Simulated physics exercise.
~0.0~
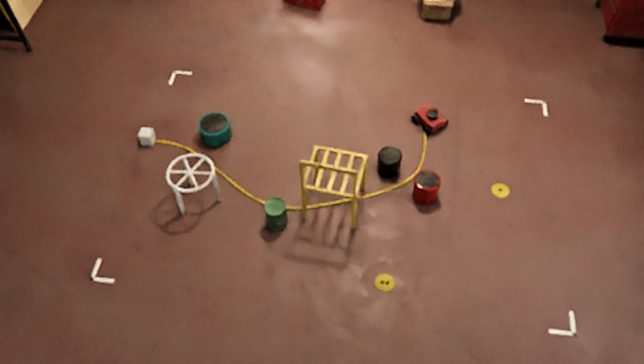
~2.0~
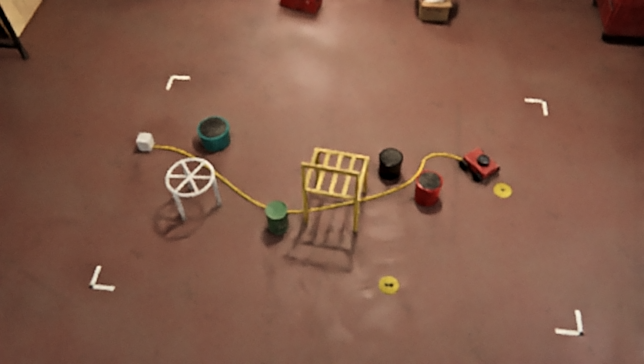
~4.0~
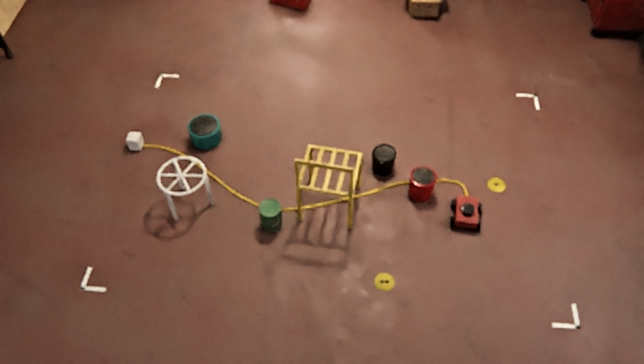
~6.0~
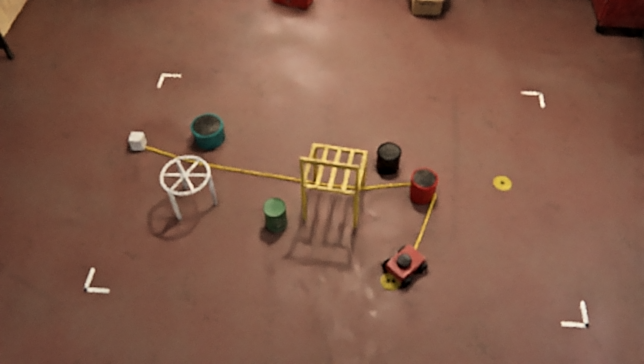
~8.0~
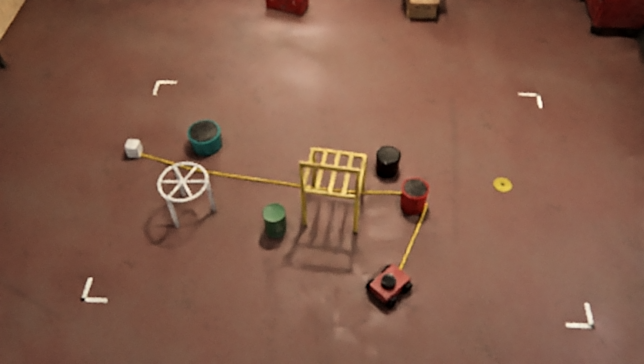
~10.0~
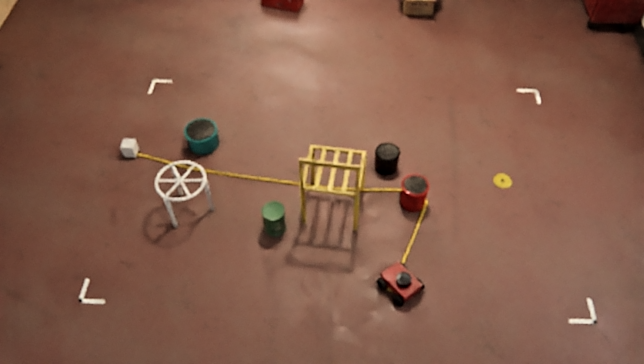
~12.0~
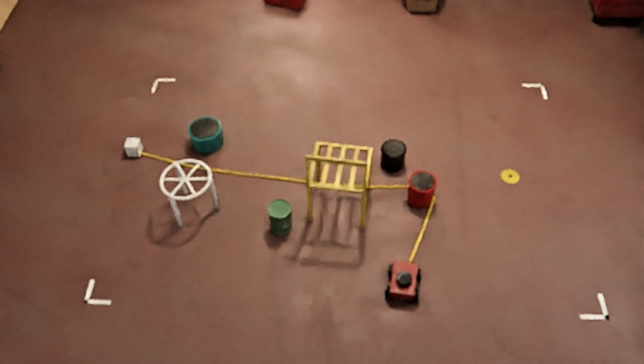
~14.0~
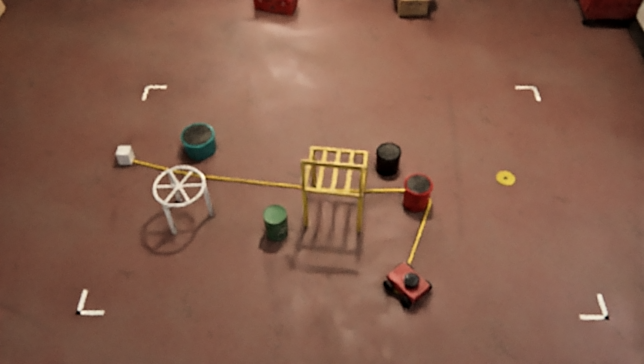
On a reddish-brown workshop floor marked with white tape corners, a yellow lead winds from a small white block at the left past a white stool, pots, a green bucket and a yellow chair to a little red cart. The cart drives right and down toward the right-hand yellow mark, then passes below it. It turns left and down to the lower mark, pulling the lead into straighter lines and bending it around the red pot. The red pot shifts slightly left as the cart goes a little farther. The cart stops near the lower mark, the other things still standing in place.
